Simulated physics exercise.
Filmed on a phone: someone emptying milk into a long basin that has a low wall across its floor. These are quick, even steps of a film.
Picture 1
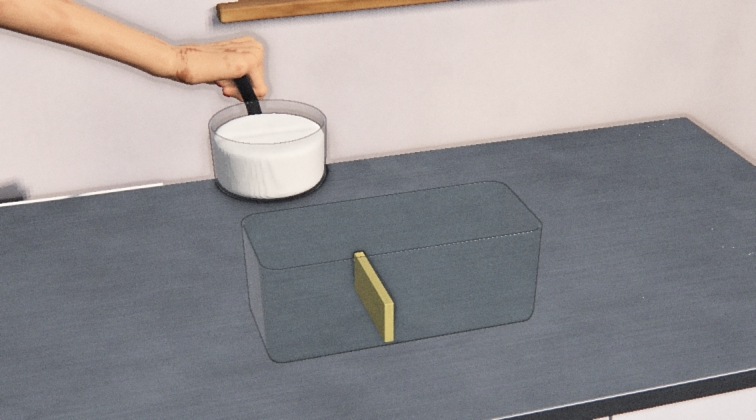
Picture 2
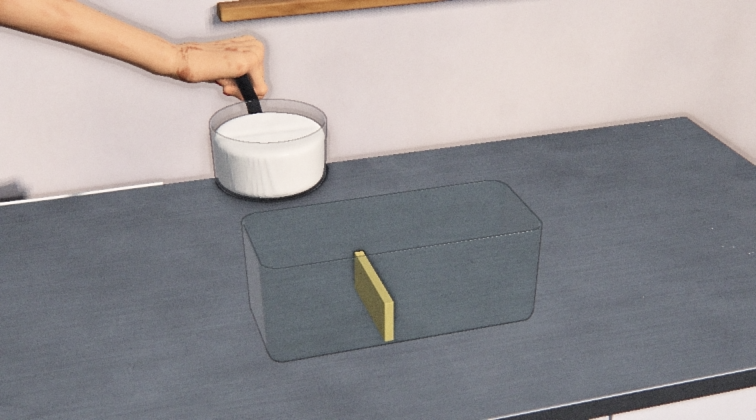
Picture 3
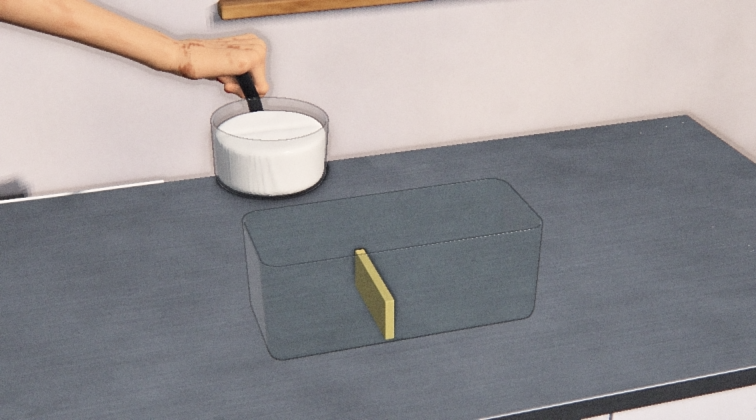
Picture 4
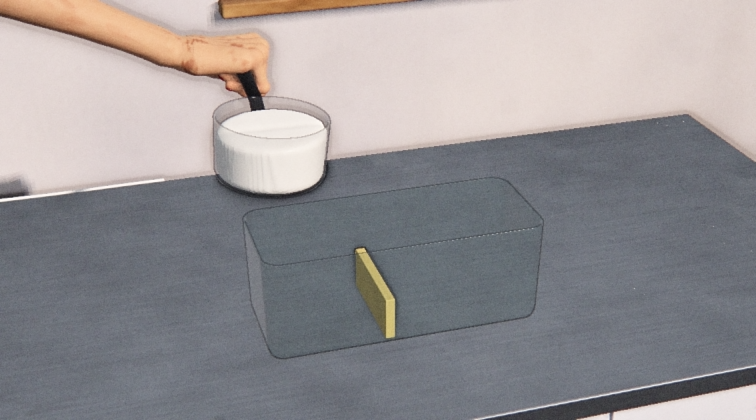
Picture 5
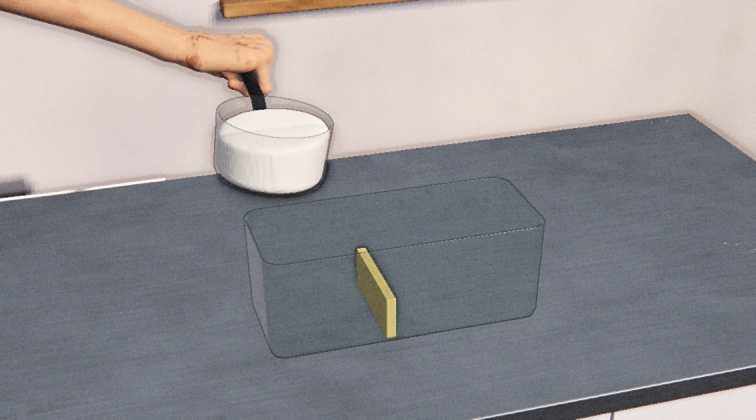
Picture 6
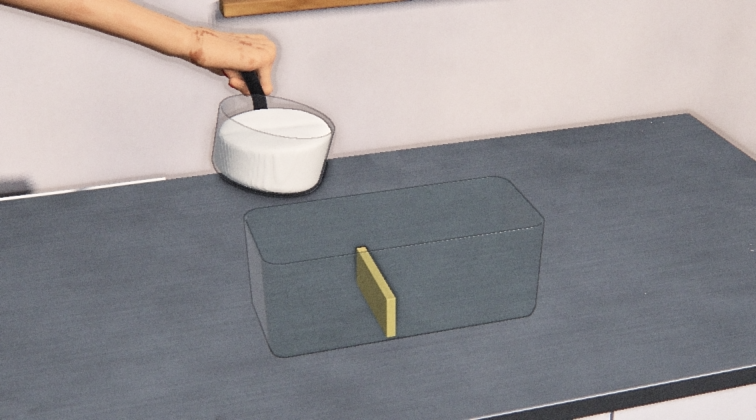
A hand reaches in from the upper left over a dark grey counter against a pale wall, seen from slightly above, gripping the black handle of a clear, round pan of white milk. In front sits a long, clear, empty basin with a low yellow wall across its floor. The hand gradually tilts the pan slightly to the right, the milk staying inside, while the view barely shifts.
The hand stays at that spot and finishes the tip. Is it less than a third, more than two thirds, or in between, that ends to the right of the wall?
It comes to from a third to two thirds.
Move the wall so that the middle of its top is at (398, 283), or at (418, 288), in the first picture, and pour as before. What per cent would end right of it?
Near 20 % and 10 %.
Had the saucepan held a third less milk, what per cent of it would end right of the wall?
About 35 per cent.
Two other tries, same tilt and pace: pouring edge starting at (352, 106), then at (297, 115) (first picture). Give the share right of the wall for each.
About 90 and 20 per cent.
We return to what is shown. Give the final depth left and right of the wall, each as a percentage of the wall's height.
The left part 30 per cent, the right part 30.
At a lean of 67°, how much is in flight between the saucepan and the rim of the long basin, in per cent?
Roughly 25 in a hundred.
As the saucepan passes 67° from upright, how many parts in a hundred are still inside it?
It comes to 60 per cent or so.
A moment on, the saucepan is tipped part way and 58 per cent is still to pour, 4 is left of the wall and 11 right of it.
Next, the saucepan is tipped on its side and 11 per cent is still to pour, 22 is left of the wall and 59 right of it.
Then the saucepan is tipped right over and 1 per cent is still to pour, 39 is left of the wall and 59 right of it.
Later the saucepan is tipped right over and 0 per cent is still to pour, 40 is left of the wall and 59 right of it.
In the end 40 per cent lies left of the wall, 60 right of it and 0 outside.
